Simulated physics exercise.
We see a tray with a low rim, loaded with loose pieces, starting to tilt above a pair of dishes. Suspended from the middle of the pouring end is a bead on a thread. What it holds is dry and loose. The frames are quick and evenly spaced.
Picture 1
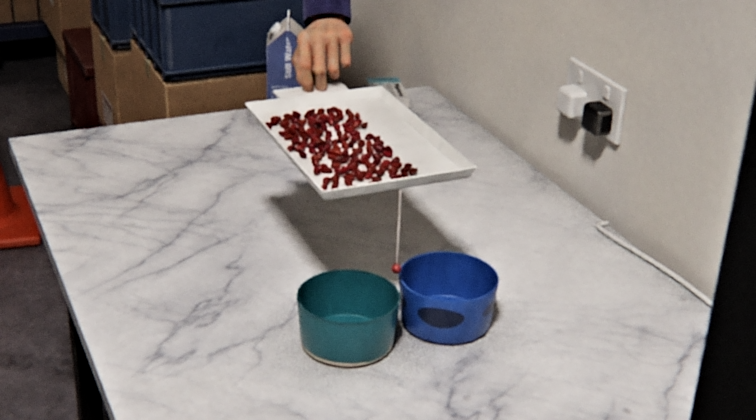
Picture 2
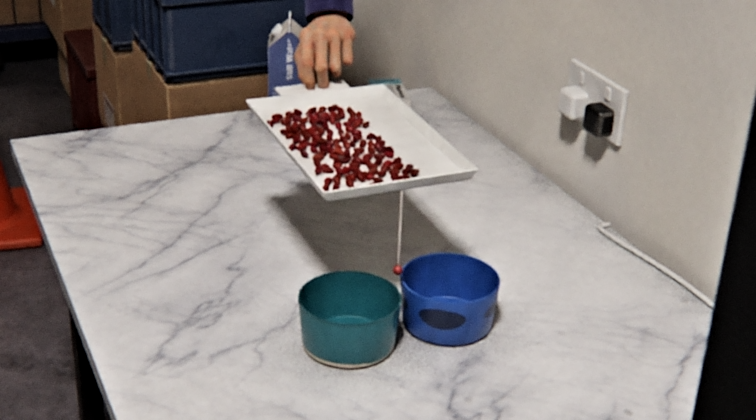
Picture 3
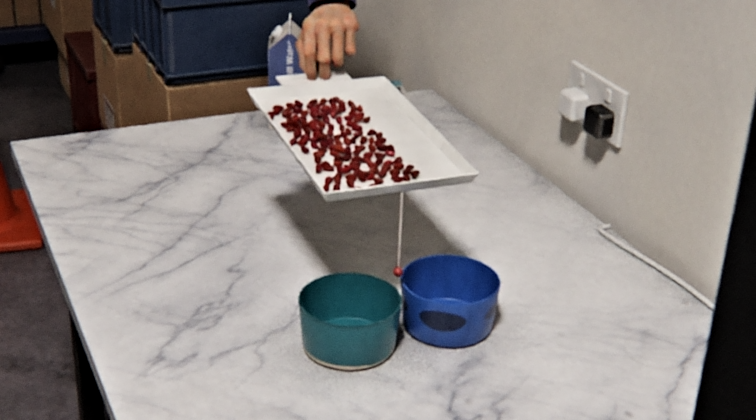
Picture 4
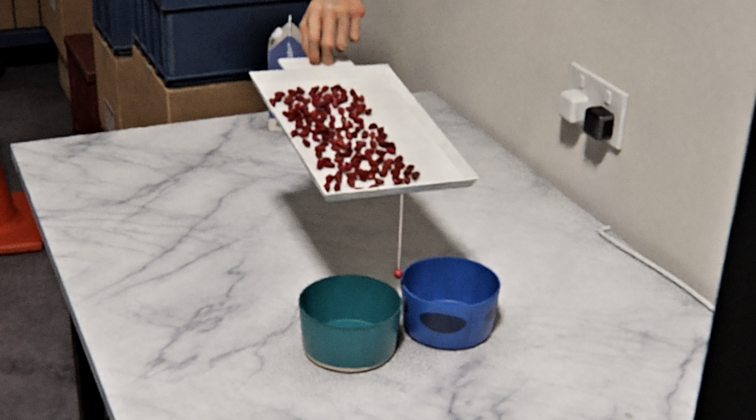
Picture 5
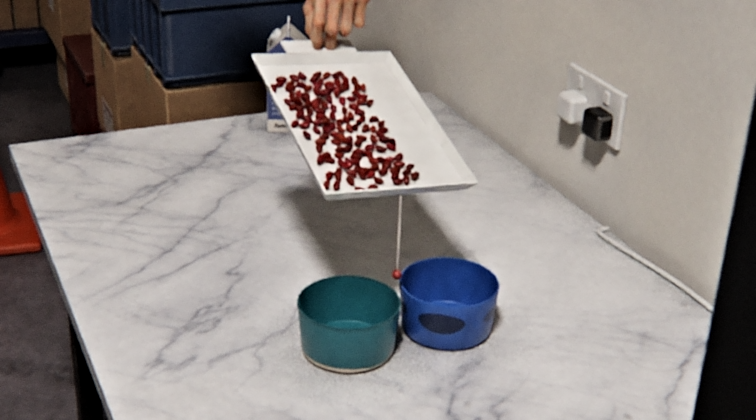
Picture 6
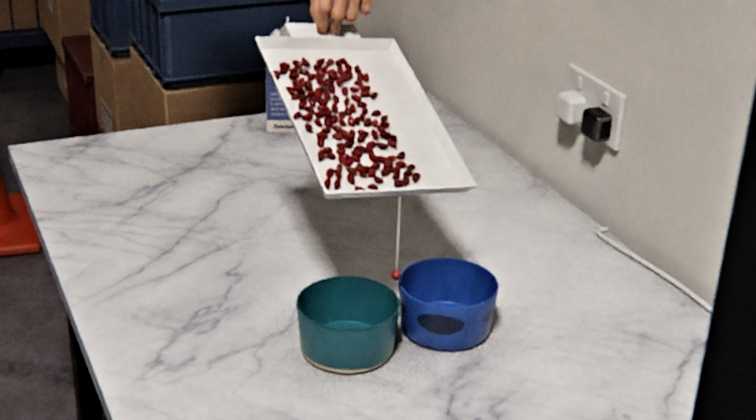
A white low-rimmed tray of dark red beans tilts gradually above a grey-veined white marble tabletop, seen from slightly above by a steady camera. Below it sit a teal dish at left and a blue one at right, with a red bead hanging on a thread and wall plugs at right. A hand grips the far edge and raises it steadily, while the near edge stays almost in place.
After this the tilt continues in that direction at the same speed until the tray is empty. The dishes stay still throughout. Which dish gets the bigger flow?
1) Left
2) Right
2, right.
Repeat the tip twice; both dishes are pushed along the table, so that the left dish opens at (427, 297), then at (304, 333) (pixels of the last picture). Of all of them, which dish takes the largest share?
The first time it's the left-side dish, the second time it's the right-side dish.
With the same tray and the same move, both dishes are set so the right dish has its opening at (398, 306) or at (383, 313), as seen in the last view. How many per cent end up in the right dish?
Respectively 30 % and 20 %.
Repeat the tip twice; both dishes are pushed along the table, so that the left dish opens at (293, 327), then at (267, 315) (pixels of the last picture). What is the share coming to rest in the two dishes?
Close to 30 in a hundred, followed by close to 10 in a hundred.
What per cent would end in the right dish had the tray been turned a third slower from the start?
I'd expect near 80 per cent.
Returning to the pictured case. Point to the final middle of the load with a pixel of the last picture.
Somewhere close to (462, 330) in the last picture.
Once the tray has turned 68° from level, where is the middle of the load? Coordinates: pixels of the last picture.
I'd mark it close to (439, 189).
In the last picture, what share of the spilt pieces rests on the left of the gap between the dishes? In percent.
Roughly 0 %.
Shortly afterwards, tray tipped steeply; the bulk on the tray; only a few in the right dish; only a few outside both; near a quarter in the air.
Next, tray tipped past a quarter turn; only a few in the left dish; near two thirds in the right dish; near a third outside both; only a few in the air.
Some moments later, tray tipped past a quarter turn; only a few in the left dish; near two thirds in the right dish; near a third outside both.
In the end, tray tipped past a quarter turn; only a few in the left dish; near two thirds in the right dish; near a third outside both.
